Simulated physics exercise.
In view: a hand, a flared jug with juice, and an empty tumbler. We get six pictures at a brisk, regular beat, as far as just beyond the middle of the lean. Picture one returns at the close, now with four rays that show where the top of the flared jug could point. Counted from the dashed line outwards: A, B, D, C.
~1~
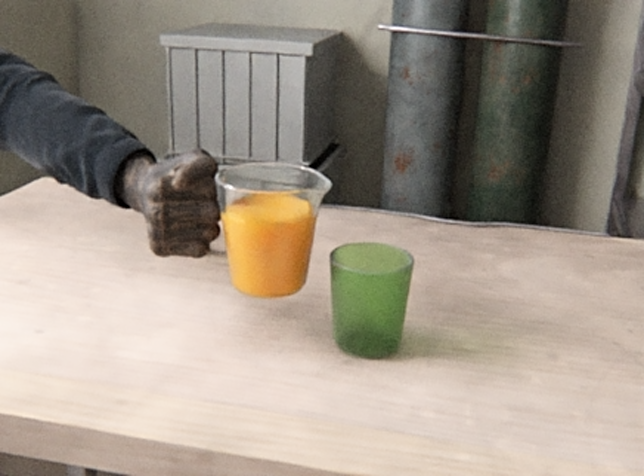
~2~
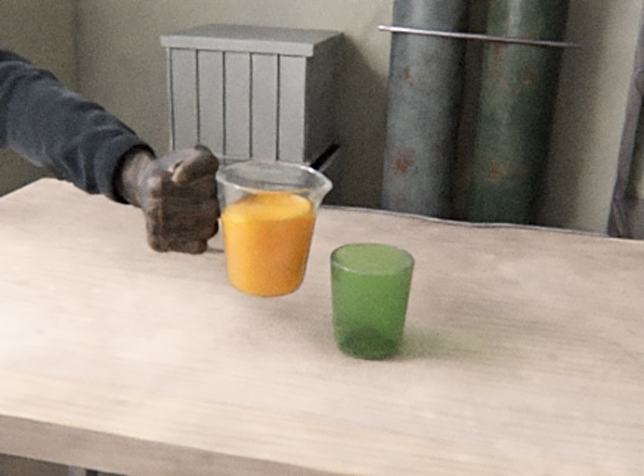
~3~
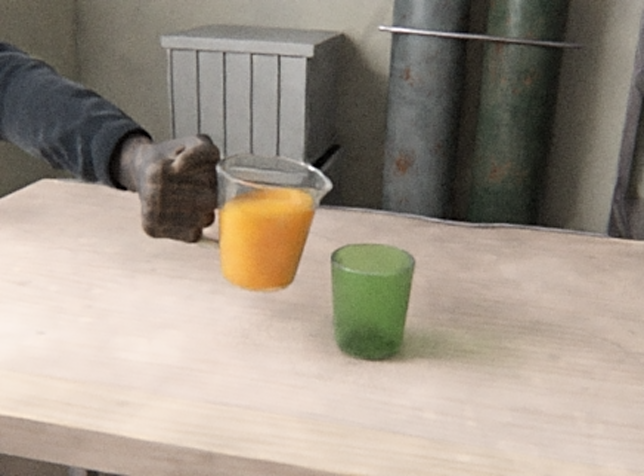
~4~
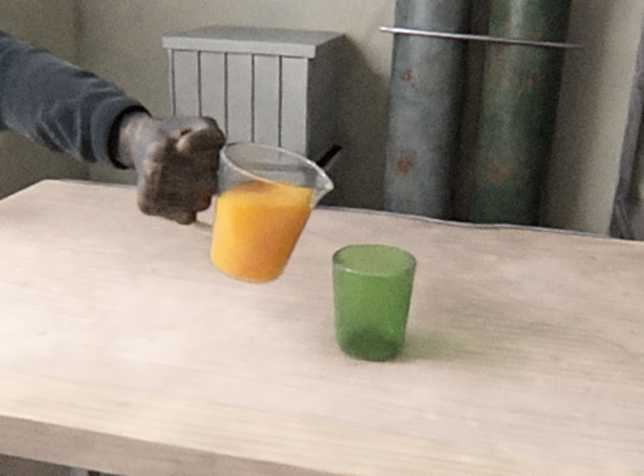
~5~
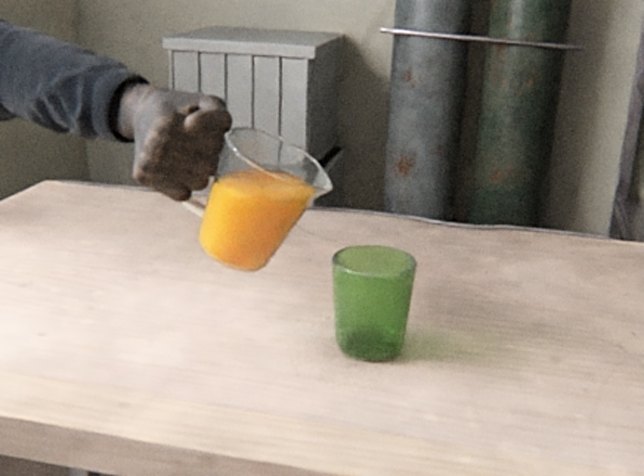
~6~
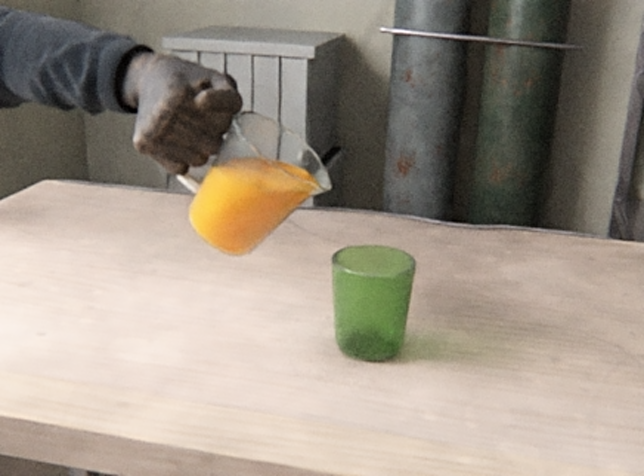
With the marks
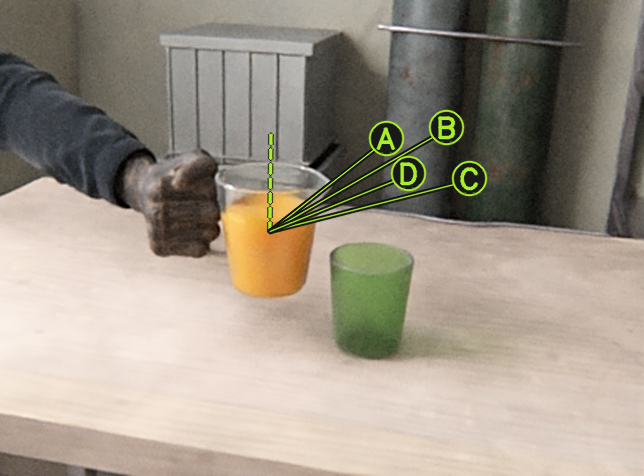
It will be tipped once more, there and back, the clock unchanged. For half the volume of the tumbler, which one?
D works best here.
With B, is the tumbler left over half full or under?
Under.
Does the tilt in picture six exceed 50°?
No.
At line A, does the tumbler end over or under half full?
Under.
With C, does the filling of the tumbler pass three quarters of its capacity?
No, less.
On the marked copy, A at (374, 149); B at (432, 137); C at (453, 184); D at (393, 181).
For line A, the tumbler ends with about 19 % of what it can hold.
For line B, the tumbler ends with about 33 % of what it can hold.
For line C, the tumbler ends with about 64 % of what it can hold; 6 % of the juice is spilt.
For line D, the tumbler ends with about 50 % of what it can hold.
